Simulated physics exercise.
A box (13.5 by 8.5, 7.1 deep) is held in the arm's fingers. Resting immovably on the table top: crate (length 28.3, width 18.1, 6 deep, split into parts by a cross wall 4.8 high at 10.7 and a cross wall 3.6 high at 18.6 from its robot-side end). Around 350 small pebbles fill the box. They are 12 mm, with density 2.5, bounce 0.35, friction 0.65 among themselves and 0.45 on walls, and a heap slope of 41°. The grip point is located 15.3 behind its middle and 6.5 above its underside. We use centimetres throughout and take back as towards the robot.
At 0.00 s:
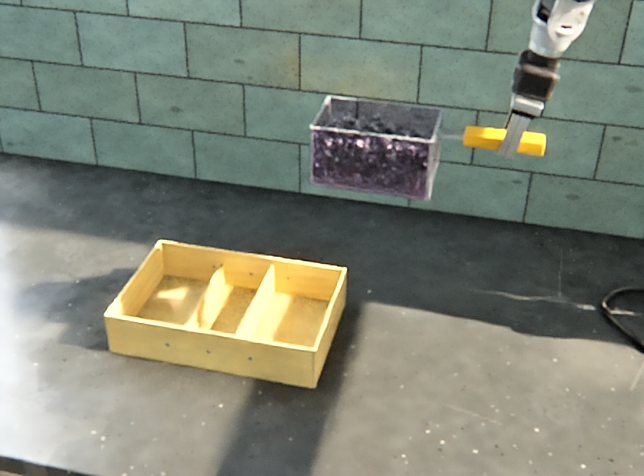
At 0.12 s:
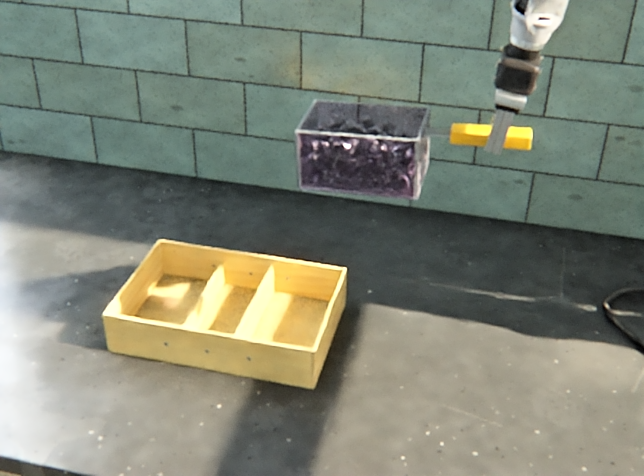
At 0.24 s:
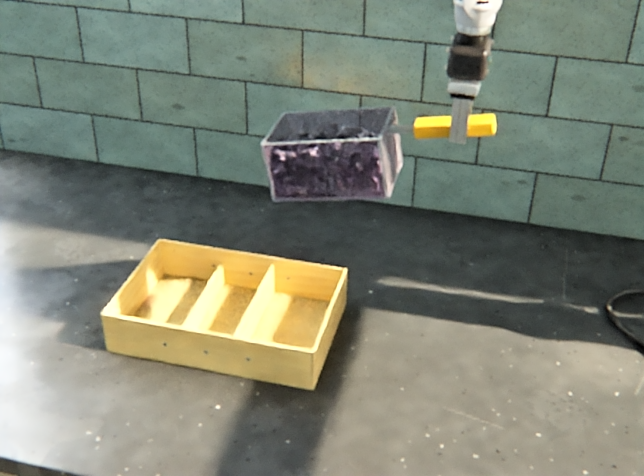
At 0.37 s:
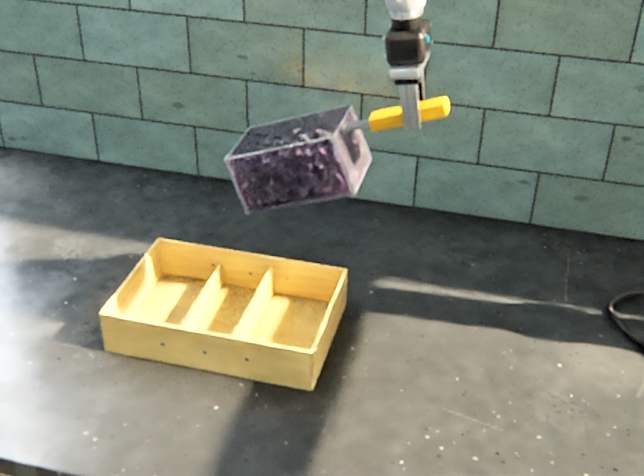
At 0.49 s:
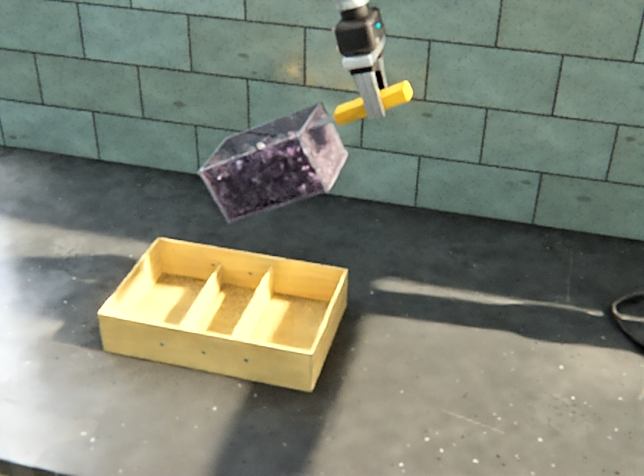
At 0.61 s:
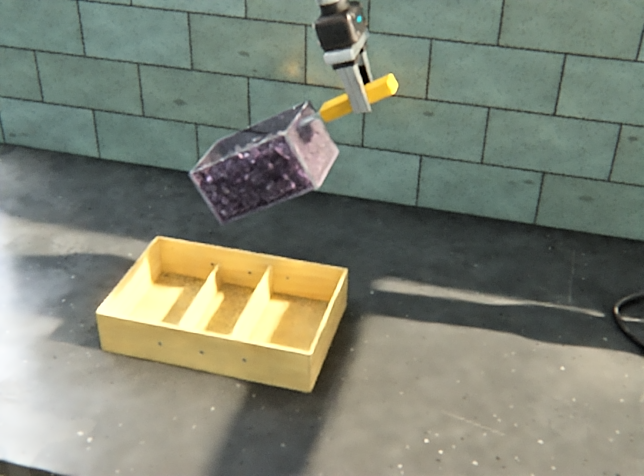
A robot arm carries a clear box of dark pebbles left, tilting it progressively.
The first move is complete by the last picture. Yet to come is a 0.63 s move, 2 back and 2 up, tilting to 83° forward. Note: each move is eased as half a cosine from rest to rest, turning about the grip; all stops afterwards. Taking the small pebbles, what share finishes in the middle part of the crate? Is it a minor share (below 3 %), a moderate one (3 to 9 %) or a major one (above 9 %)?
It is a minor share.
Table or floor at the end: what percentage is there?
Some 0 percent.
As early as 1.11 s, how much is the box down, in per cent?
About 0 per cent.
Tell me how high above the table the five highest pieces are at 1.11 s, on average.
Roughly 30 centimetres, give or take.
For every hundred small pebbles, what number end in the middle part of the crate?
About 0 per cent.
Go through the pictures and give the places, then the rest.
In the first picture, the box floor at (375, 171), level; upper third of the load around (375, 139), from x 320 to 430, top at y 115; 352 in the box.
In the second picture, the box floor at (365, 173), tilted 3° forward; upper third of the load around (365, 141), from x 305 to 420, top at y 120.
In the third picture, the box floor at (338, 179), tilted 11° forward; upper third of the load around (343, 147), from x 275 to 390, top at y 125.
In the fourth picture, the box floor at (309, 184), tilted 20° forward; upper third of the load around (318, 151), from x 245 to 360, top at y 135.
In the fifth picture, the box floor at (287, 186), tilted 28° forward; upper third of the load around (296, 153), from x 220 to 335, top at y 135.
In the sixth picture, the box floor at (279, 186), tilted 31° forward; upper third of the load around (287, 152), from x 210 to 325, top at y 135; 352 in the box.
After 0.86 s, tilted 49° forward, highest piece 30 above the table; 352 in the box.
After 1.11 s, tilted 78° forward, highest piece 29 above the table; 351 in the box, 1 in flight or on a rim.
After 1.44 s, tilted 83° forward, highest piece 28 above the table; 317 in the box, 10 in the robot-side part, 1 on the table or floor, 24 in flight or on a rim.
After 2.49 s, tilted 83° forward, highest piece 28 above the table; 234 in the box, 117 in the robot-side part, 1 on the table or floor.
In the end, 233 in the box, 118 in the robot-side part, 1 on the table or floor. That is 0 % in the middle part of the crate.
